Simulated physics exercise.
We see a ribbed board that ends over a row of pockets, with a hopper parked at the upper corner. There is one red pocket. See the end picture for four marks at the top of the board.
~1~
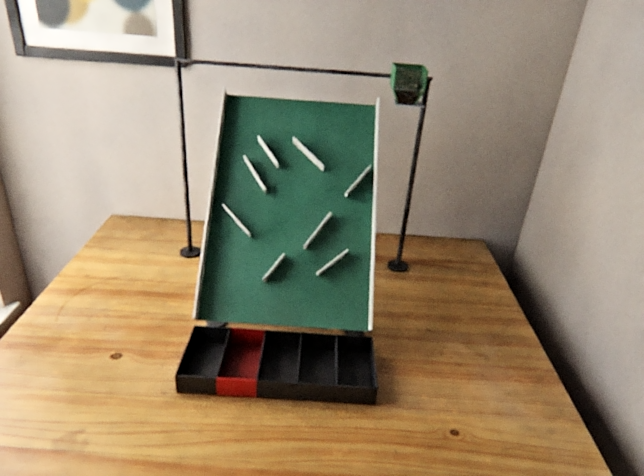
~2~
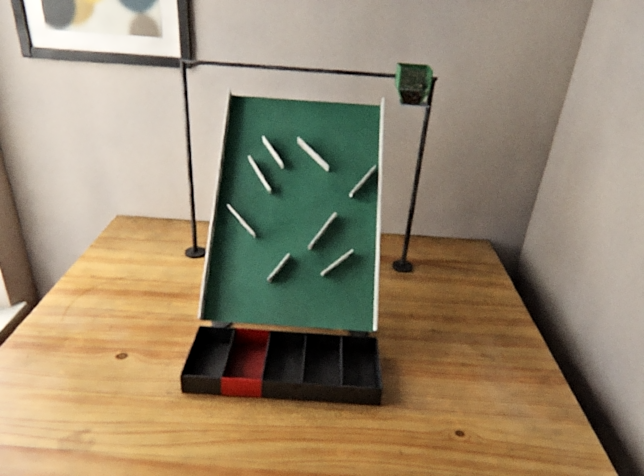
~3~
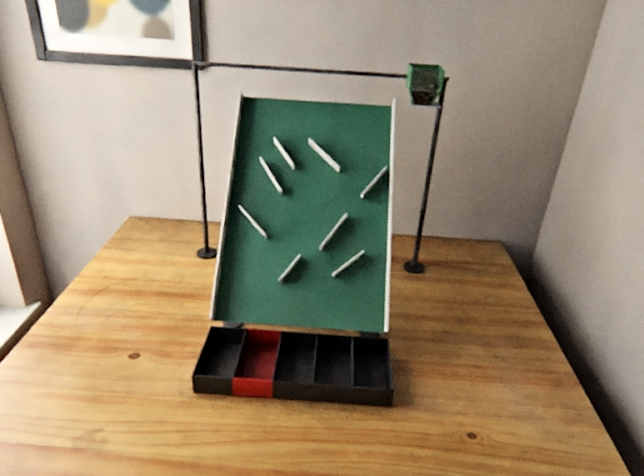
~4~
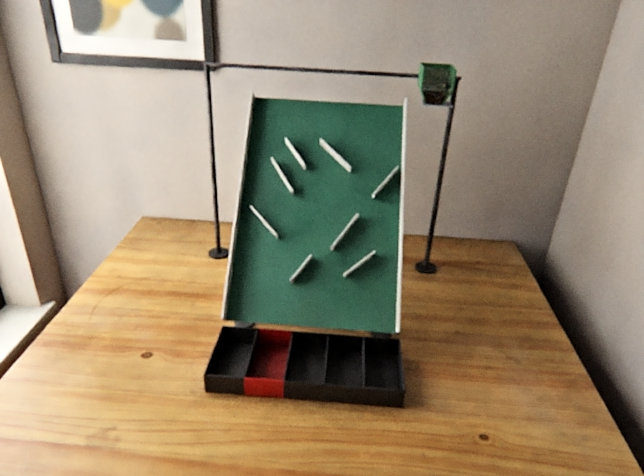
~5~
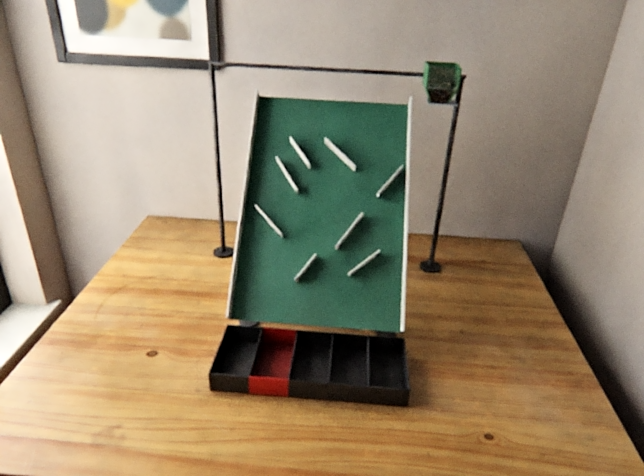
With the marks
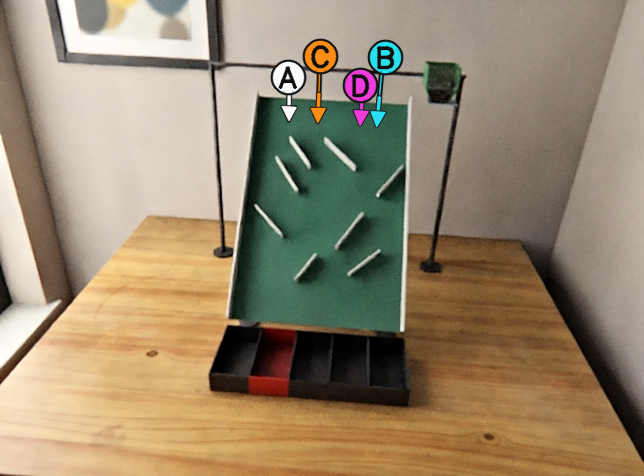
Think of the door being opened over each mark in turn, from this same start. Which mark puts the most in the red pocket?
The best mark is B.
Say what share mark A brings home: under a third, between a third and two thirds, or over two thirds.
Under a third.
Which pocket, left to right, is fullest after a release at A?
The first.
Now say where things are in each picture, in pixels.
In the first picture, hopper at (404, 99), chocolate balls, door shut.
In the second picture, ribs (263, 136) to (282, 164), (298, 137) to (328, 166), (249, 156) to (270, 189).
In the third picture, ribs (362, 194) to (386, 166), (239, 206) to (265, 235), (320, 247) to (347, 213).
In the fourth picture, ribs (290, 280) to (311, 255), (344, 274) to (375, 251).
In the fifth picture, red pocket at (269, 385), number 2 of 5 from the left.
On the marked copy, mark A meets the board at (289, 115); mark B meets the board at (377, 121); mark C meets the board at (318, 117); mark D meets the board at (360, 120).
With A, a small part in the red pocket, about two thirds in other pockets, about a quarter outside the box.
With B, about a third in the red pocket, about half in other pockets, a small part outside the box.
With C, about a quarter in the red pocket, about half in other pockets, about a quarter outside the box.
With D, about a quarter in the red pocket, about two thirds in other pockets, a small part outside the box.
